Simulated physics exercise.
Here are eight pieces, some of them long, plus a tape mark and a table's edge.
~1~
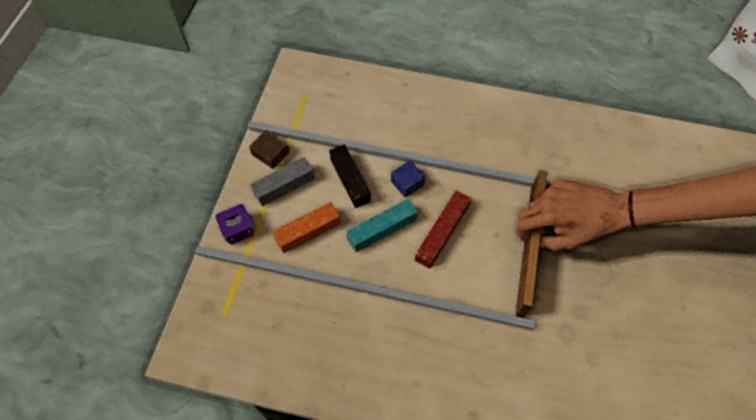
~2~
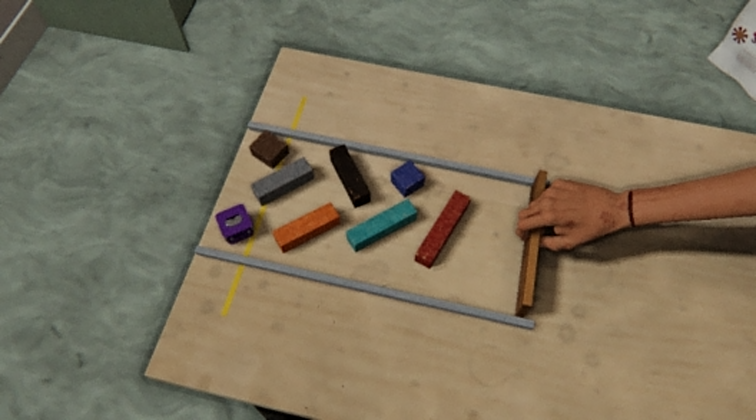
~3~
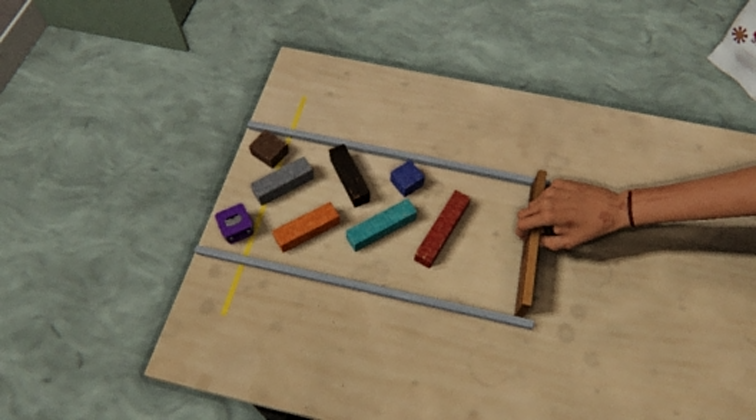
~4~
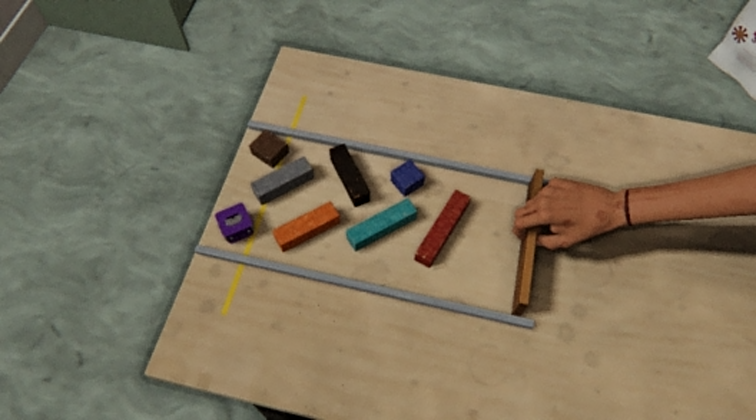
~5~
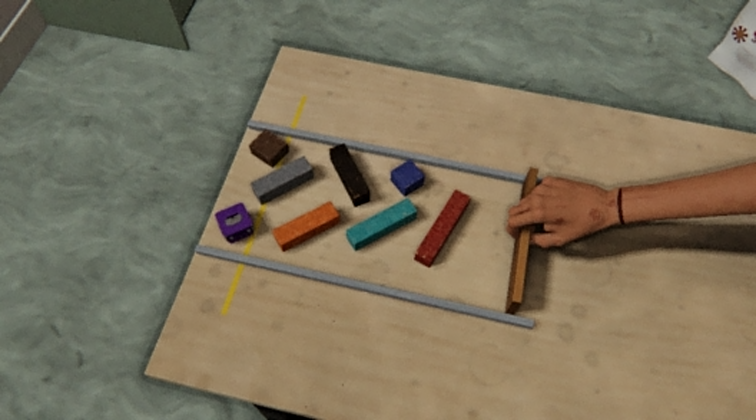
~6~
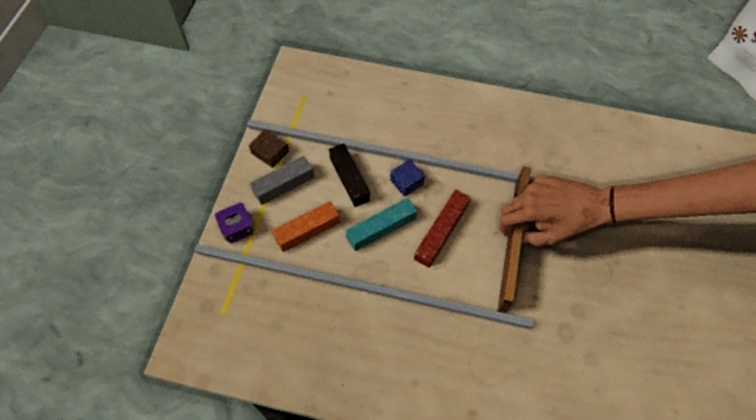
On a pale wooden board between two grey rails, a hand holding a wooden bar slides it slightly left toward eight coloured blocks and bars, which stay still around and beside a yellow tape line.
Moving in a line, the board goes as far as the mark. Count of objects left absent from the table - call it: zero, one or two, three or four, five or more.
My call is three or four.
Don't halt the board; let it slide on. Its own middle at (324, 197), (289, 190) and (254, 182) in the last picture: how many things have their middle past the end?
Past-the-end tally - position 1: 0, position 2: 2, position 3: 5.
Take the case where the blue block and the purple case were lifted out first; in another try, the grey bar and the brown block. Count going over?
Result: 2 in the first case, with 1 in the second.
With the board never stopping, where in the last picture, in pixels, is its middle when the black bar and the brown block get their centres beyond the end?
Roughly (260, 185); for the second one, roughly (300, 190).
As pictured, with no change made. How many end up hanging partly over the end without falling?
Things overhanging at the end: 2.
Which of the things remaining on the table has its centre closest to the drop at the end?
It's the orange bar that is foremost.
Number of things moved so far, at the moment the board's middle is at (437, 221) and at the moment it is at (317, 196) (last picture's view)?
Note: First position 1; second position 8.
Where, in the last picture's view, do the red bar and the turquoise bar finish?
Red bar: About (259, 190); turquoise bar: About (234, 205).
A little later, none off yet; purple case at rest near (235, 224); brown block at rest near (269, 148); grey bar at rest near (283, 180).
Next, none off yet; purple case at rest near (235, 224); brown block at rest near (269, 148); grey bar shifted a little near (274, 178).
When it is over, the number that fall off is three or four; down, grey bar, brown block and purple case.
